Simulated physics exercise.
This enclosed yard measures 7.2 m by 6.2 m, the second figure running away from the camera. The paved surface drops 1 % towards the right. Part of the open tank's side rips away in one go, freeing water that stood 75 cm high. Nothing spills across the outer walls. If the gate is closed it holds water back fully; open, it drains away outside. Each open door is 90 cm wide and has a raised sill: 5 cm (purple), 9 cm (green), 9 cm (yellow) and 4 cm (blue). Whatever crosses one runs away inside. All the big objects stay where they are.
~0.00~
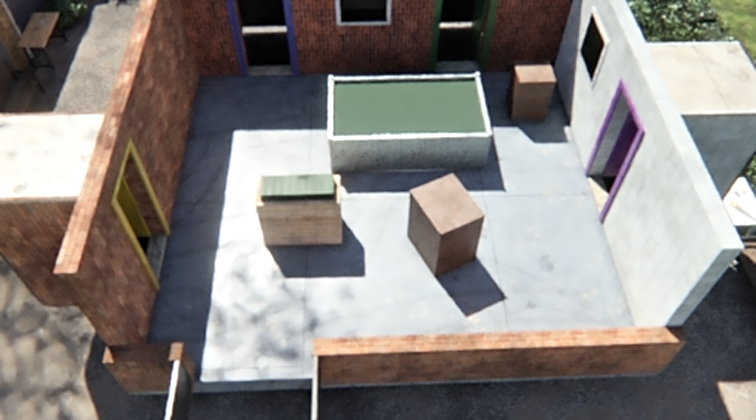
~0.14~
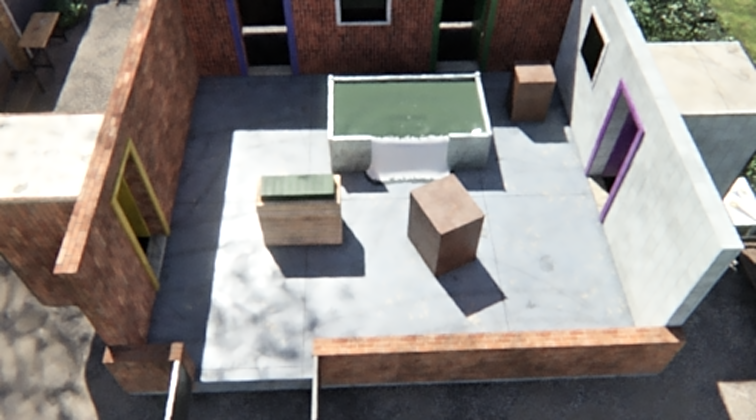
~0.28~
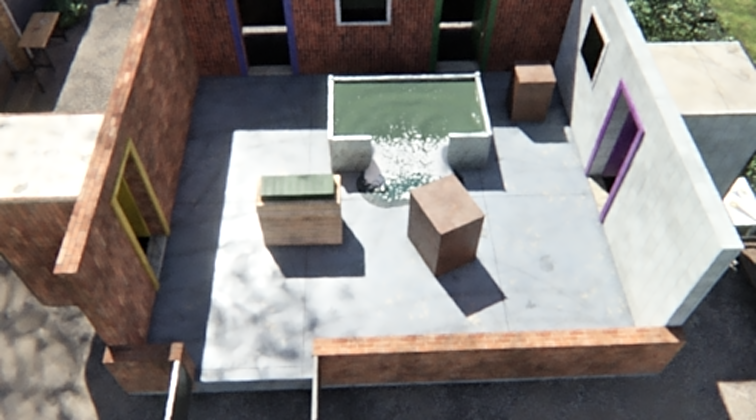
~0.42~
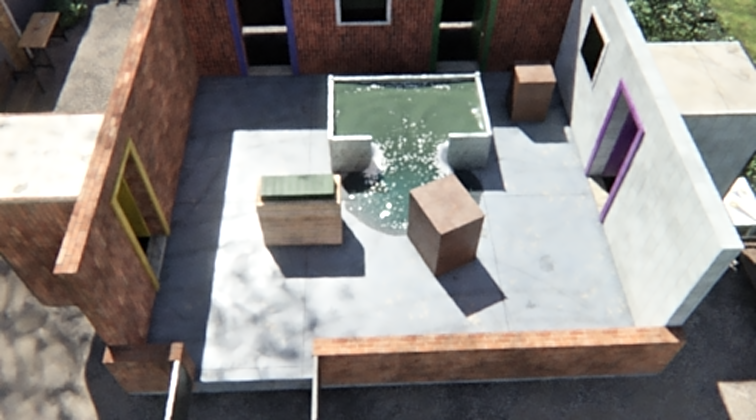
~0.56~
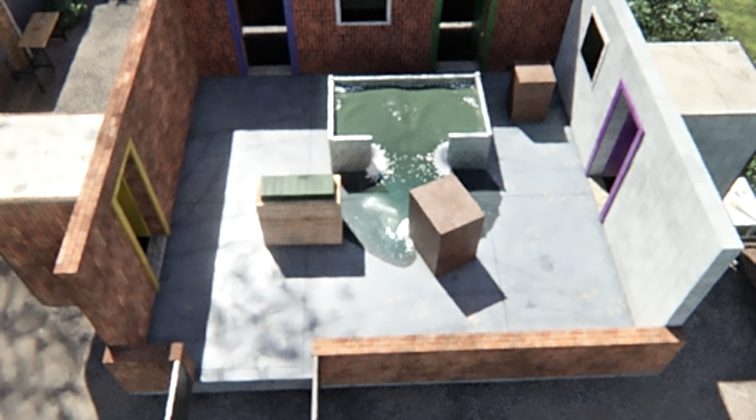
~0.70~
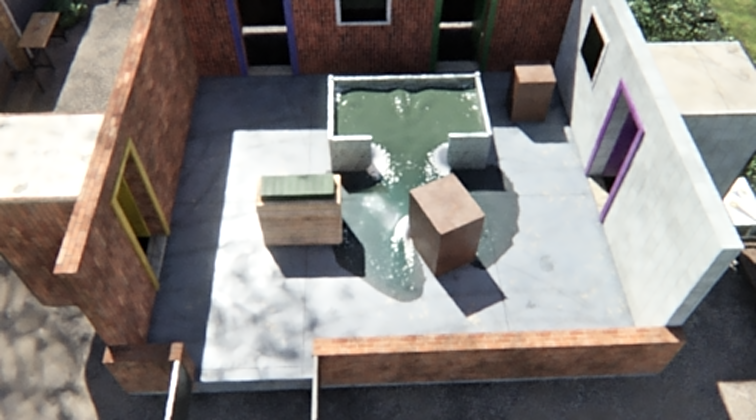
In a walled yard, green water bursts from an open tank and spreads around a brown box.
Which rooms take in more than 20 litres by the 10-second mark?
The water let in: At the purple door it exceeds the limit; at the green door it stays under the limit; at the yellow door it stays under the limit; at the blue door it stays under the limit.
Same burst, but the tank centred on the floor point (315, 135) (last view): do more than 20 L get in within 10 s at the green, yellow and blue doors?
Then: Green not over, yellow above, blue over.
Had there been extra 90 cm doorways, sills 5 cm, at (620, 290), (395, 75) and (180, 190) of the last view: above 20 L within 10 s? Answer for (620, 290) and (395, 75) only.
In turn: Over, below.
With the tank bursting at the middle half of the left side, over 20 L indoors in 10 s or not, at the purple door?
Against that limit: Purple under.
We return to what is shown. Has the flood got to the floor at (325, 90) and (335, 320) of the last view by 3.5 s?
In that order: Not reached, wet.
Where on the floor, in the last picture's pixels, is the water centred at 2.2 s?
Around (413, 194).
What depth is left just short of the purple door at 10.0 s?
Roughly 10.0 cm deep.
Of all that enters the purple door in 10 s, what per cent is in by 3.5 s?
About 25 per cent.
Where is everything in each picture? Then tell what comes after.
In the first frame, still water, 75 cm deep, in the open tank at (407, 109).
In the second frame, water pours out at (409, 159) and has run 0.7 m, to a hidden place; typically 7 cm deep outside, 75 cm at the open tank's back.
In the third frame, the front is at a hidden place, 1.0 m from the gap at (409, 160); 1.1 m2 of floor is under water; 72 cm left at the back of the open tank.
In the fourth frame, water pours out at (409, 160) and has run 1.4 m, to (402, 232); typically 10 cm deep outside, 65 cm at the open tank's back.
In the fifth frame, the front is at (400, 263), 2.0 m from the gap at (409, 159); 3.7 m2 of floor is under water; 65 cm left at the back of the open tank.
In the sixth frame, water pours out at (409, 159) and has run 2.6 m, to (399, 296); typically 5 cm deep outside, 66 cm at the open tank's back.
After 1.4 s water covers 25 % of the floor and is deepest (49 cm) near (433, 216); purple door not reached, green door not reached, yellow door not reached, blue door not reached.
After 2.2 s water covers 45 % of the floor and is deepest (35 cm) near (632, 340); purple door 8 cm at the sill, 3 L in, green door not reached, yellow door not reached, blue door not reached.
After 3.5 s water covers 55 % of the floor and is deepest (24 cm) near (423, 225); purple door 11 cm at the sill, 40 L in, green door not reached, yellow door not reached, blue door not reached.
After 6.0 s water covers 75 % of the floor and is deepest (18 cm) near (595, 221); purple door 13 cm at the sill, 92 L in, green door not reached, yellow door 3 cm at the sill, 0 L in, blue door 2 cm at the sill, 0 L in.
After 10.0 s water covers 100 % of the floor and is deepest (14 cm) near (580, 173); purple door 10 cm at the sill, 176 L in, green door 5 cm at the sill, 0 L in, yellow door 3 cm at the sill, 0 L in, blue door 5 cm at the sill, 1 L in.
